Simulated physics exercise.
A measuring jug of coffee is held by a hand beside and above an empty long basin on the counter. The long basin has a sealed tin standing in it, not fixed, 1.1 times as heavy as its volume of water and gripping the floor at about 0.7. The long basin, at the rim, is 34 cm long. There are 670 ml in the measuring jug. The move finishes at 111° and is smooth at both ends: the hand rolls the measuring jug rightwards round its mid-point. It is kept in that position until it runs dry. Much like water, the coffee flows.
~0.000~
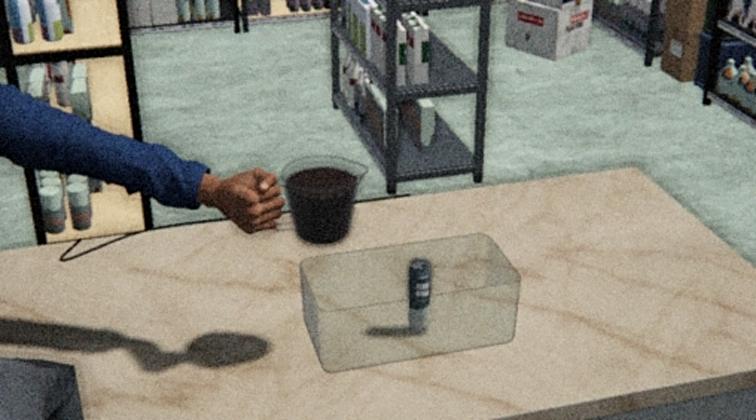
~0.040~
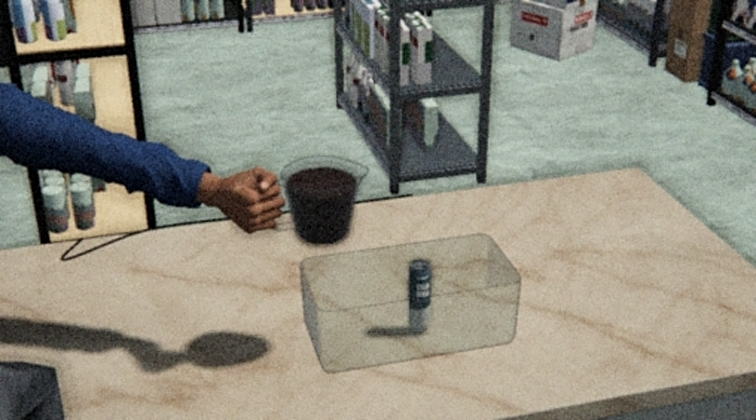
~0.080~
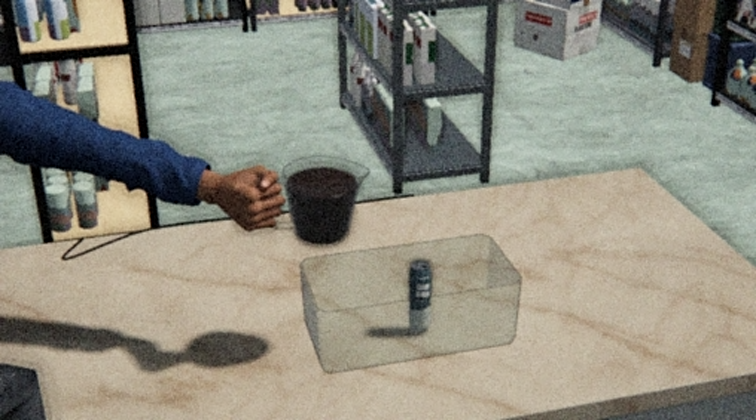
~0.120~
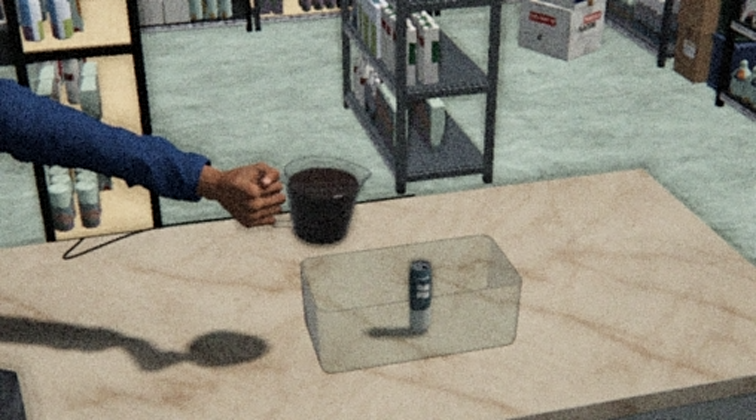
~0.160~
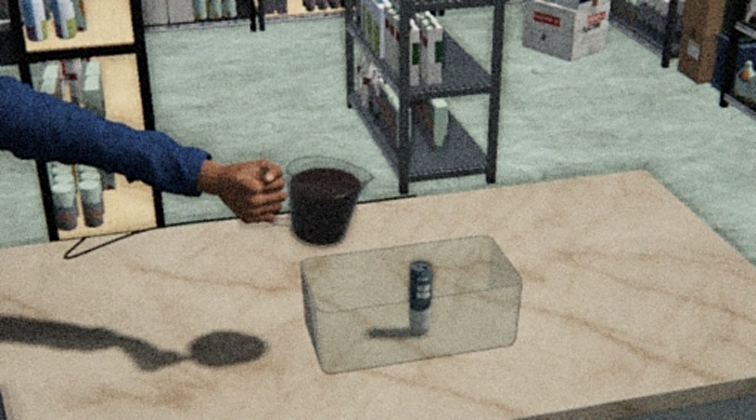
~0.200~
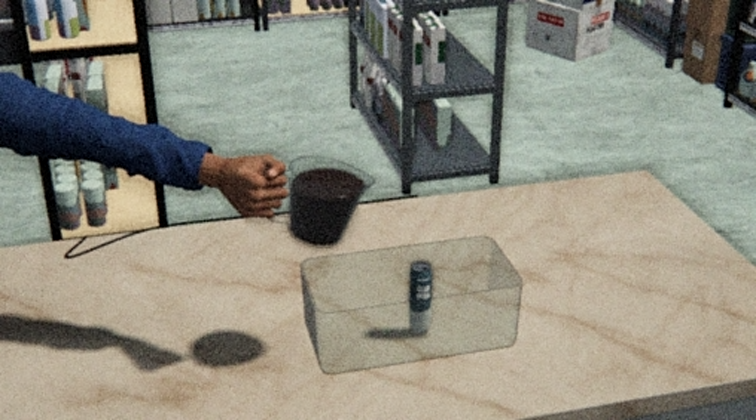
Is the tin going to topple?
No.
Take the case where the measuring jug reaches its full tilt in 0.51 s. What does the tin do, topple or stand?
Then it tips over.
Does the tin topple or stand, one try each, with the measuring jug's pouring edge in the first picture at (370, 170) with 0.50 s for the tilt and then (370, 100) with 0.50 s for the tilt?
Run one: It tumbles. Run two: It tumbles.
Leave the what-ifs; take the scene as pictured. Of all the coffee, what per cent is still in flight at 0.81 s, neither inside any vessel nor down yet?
Around 12 percent of the liquid.
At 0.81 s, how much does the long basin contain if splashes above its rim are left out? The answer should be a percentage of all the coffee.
Some 80 percent of the total.
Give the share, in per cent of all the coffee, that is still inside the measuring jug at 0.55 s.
About 62 per cent.
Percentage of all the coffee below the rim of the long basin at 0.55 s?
10 %, roughly.
Then, 0.55 s in, the tilt is 78° and 61 per cent is still to pour; the tin stands where it began.
Then, 0.81 s in, the tilt is 110° and 7 per cent is still to pour; the tin stands 2 cm from where it began.
Then, 1.08 s in, the tilt is 111° and 0 per cent is still to pour; the tin stands 1 cm from where it began.
Then, 1.37 s in, the tilt is 111° and 0 per cent is still to pour; the tin stands 1 cm from where it began.
Finally, the tin stands 1 cm from where it began.
